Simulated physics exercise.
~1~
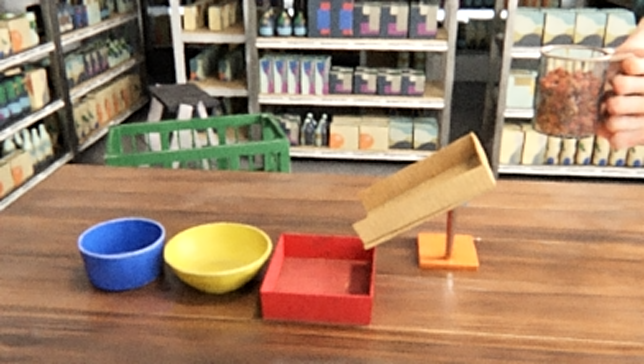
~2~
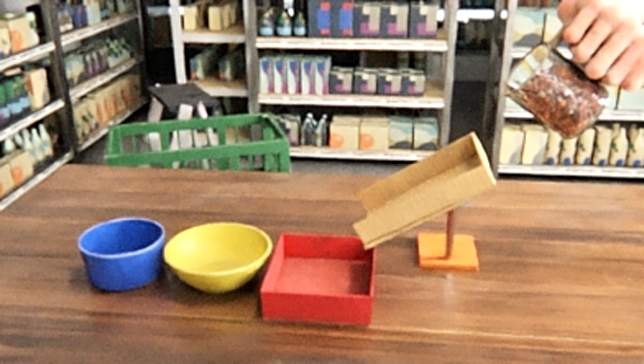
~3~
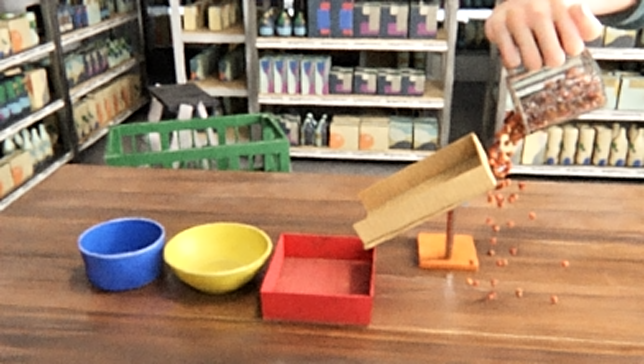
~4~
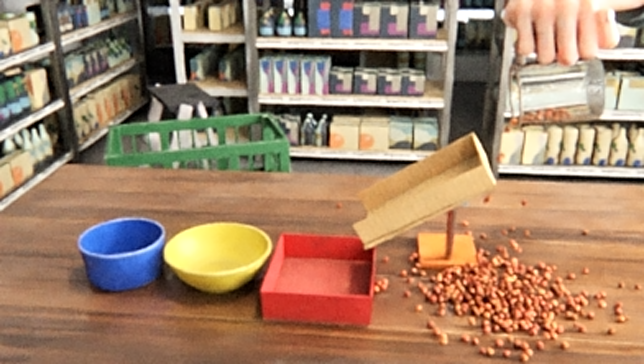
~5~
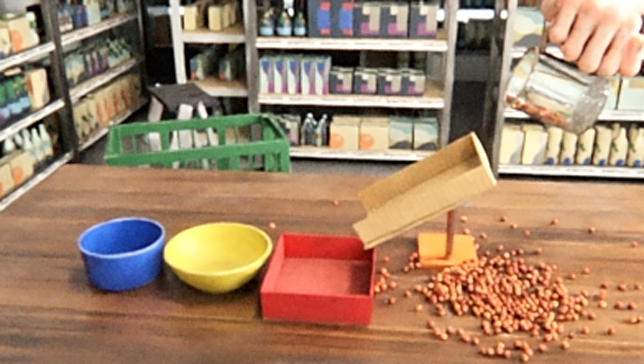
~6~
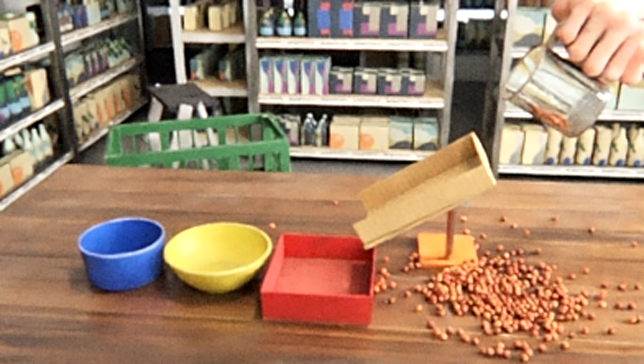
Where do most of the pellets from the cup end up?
Most of them end up scattered on the table around and to the right of the chute's base, outside all the containers. The red tin, yellow bowl and blue dish get no real share, and only a few pellets stay in the cup.
